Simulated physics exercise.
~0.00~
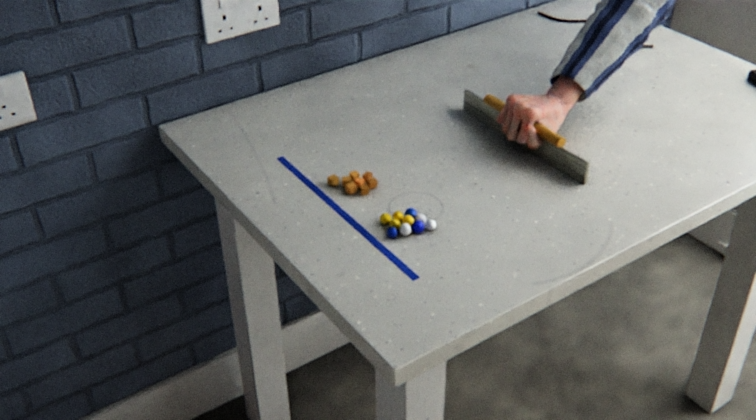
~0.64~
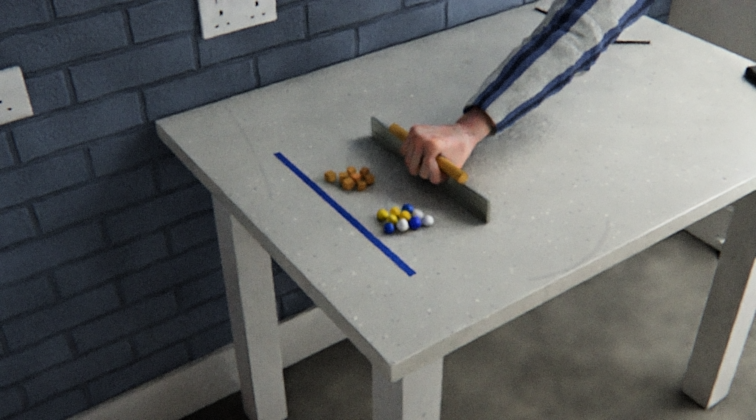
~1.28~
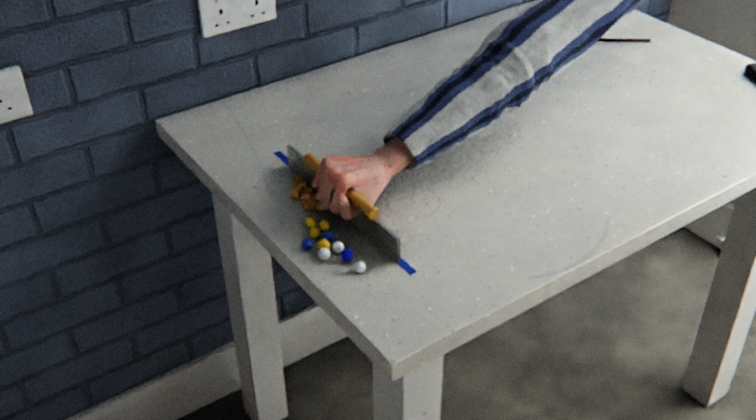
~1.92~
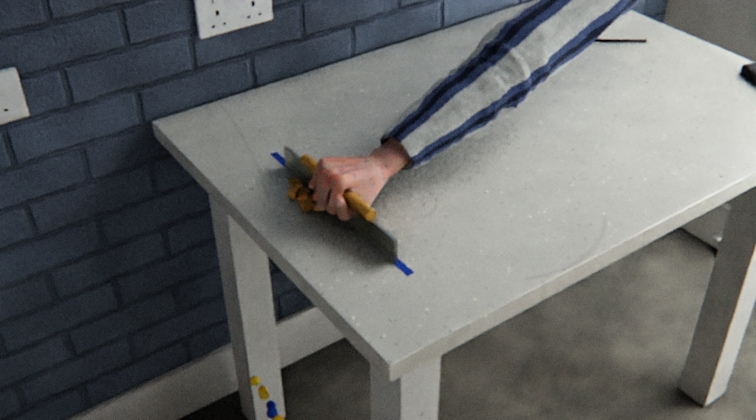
A hand in a striped sleeve swept a scraper left across a pale table, pushing two small piles ahead of it to the blue tape, where it stopped; the blue, yellow and white balls went over the edge, while the orange-brown bits stayed on top.
